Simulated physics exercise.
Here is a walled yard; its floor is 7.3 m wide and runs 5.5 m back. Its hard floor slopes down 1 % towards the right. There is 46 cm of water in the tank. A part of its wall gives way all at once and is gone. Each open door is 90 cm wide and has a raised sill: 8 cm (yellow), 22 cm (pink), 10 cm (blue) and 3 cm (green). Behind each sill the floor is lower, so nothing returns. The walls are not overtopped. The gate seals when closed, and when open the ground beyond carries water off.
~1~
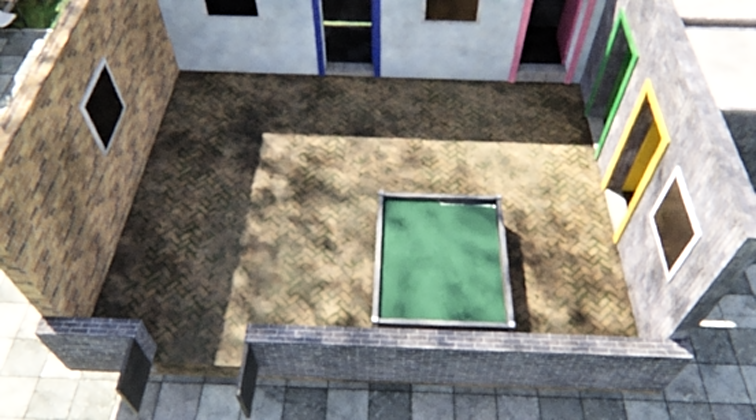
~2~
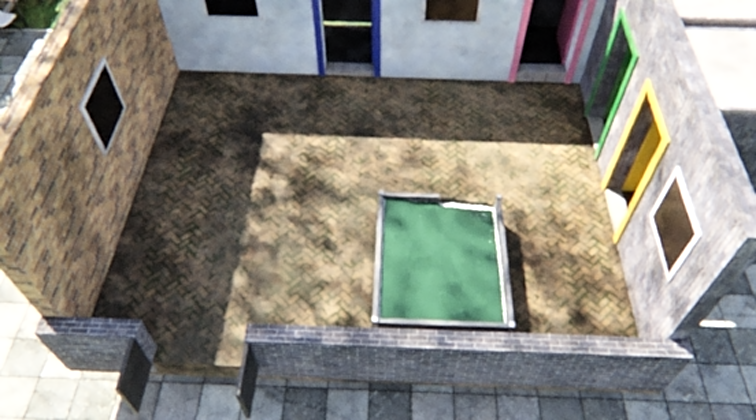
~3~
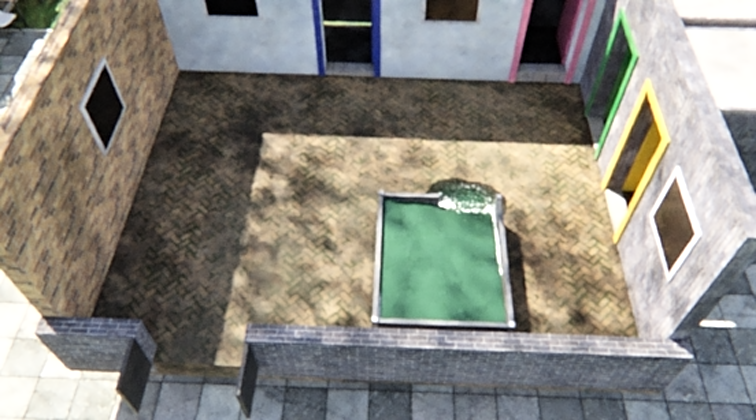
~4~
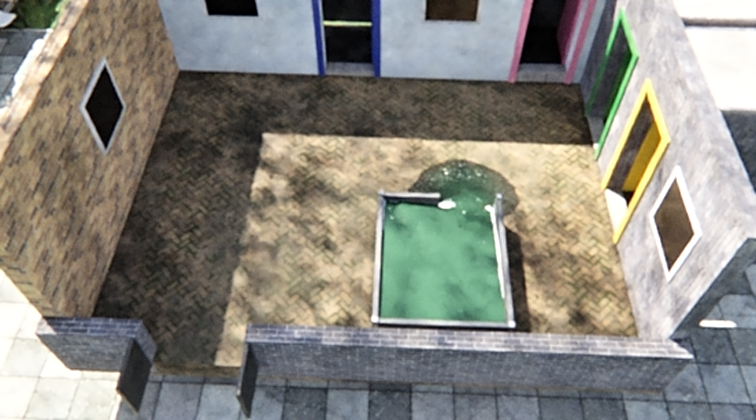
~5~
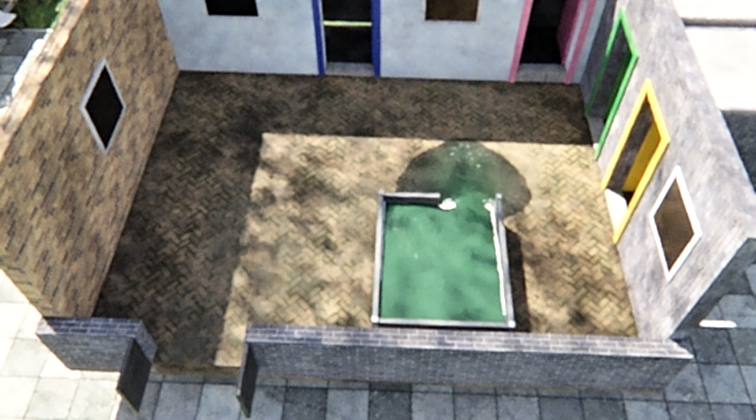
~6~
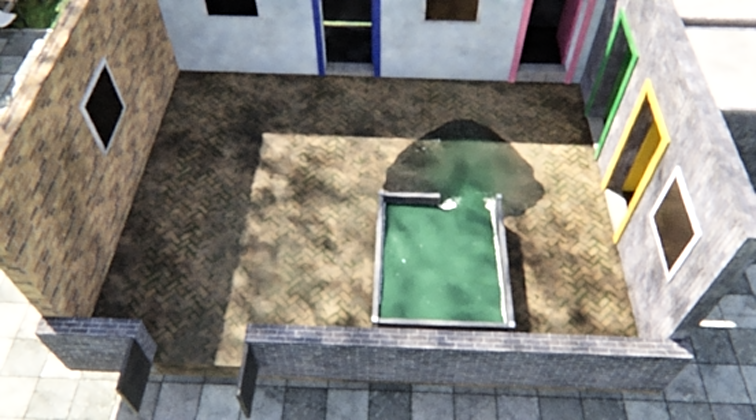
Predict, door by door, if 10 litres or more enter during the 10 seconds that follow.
The water let in: At the yellow door it stays under the limit; at the pink door it does not reach the limit; at the blue door it stays under the limit; at the green door it goes over the limit.
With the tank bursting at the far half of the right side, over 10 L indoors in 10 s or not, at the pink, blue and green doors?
Against that limit: Pink not over, blue not over, green past it.
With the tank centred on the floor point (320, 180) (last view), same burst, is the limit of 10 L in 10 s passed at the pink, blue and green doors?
Against that limit: Pink under, blue over, green past it.
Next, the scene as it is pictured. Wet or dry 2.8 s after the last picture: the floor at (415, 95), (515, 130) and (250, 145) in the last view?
In turn: Wet, flooded, not reached.
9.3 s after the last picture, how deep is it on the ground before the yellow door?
About 4.5 cm.
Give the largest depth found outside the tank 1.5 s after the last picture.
Roughly 24 cm.
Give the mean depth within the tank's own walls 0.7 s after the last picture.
Some 35 cm.
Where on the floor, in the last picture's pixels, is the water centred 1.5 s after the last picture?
At about (452, 217).
Then, 0.7 s after the last picture water covers 20 % of the floor and is deepest (28 cm) near (472, 215); yellow door not reached, pink door not reached, blue door not reached, green door not reached.
Then, 1.5 s after the last picture water covers 30 % of the floor and is deepest (24 cm) near (573, 86); yellow door not reached, pink door 14 cm at the sill, 0 L in, blue door not reached, green door 7 cm at the sill, 6 L in.
Then, 2.8 s after the last picture water covers 30 % of the floor and is deepest (18 cm) near (573, 86); yellow door 2 cm at the sill, 0 L in, pink door 17 cm at the sill, 0 L in, blue door 8 cm at the sill, 0 L in, green door 10 cm at the sill, 30 L in.
Then, 5.3 s after the last picture water covers 50 % of the floor and is deepest (13 cm) near (576, 99); yellow door 6 cm at the sill, 0 L in, pink door 12 cm at the sill, 0 L in, blue door 5 cm at the sill, 0 L in, green door 9 cm at the sill, 85 L in.
Then, 9.3 s after the last picture water covers 75 % of the floor and is deepest (8 cm) near (589, 159); yellow door 5 cm at the sill, 0 L in, pink door 7 cm at the sill, 0 L in, blue door 3 cm at the sill, 0 L in, green door 7 cm at the sill, 158 L in.
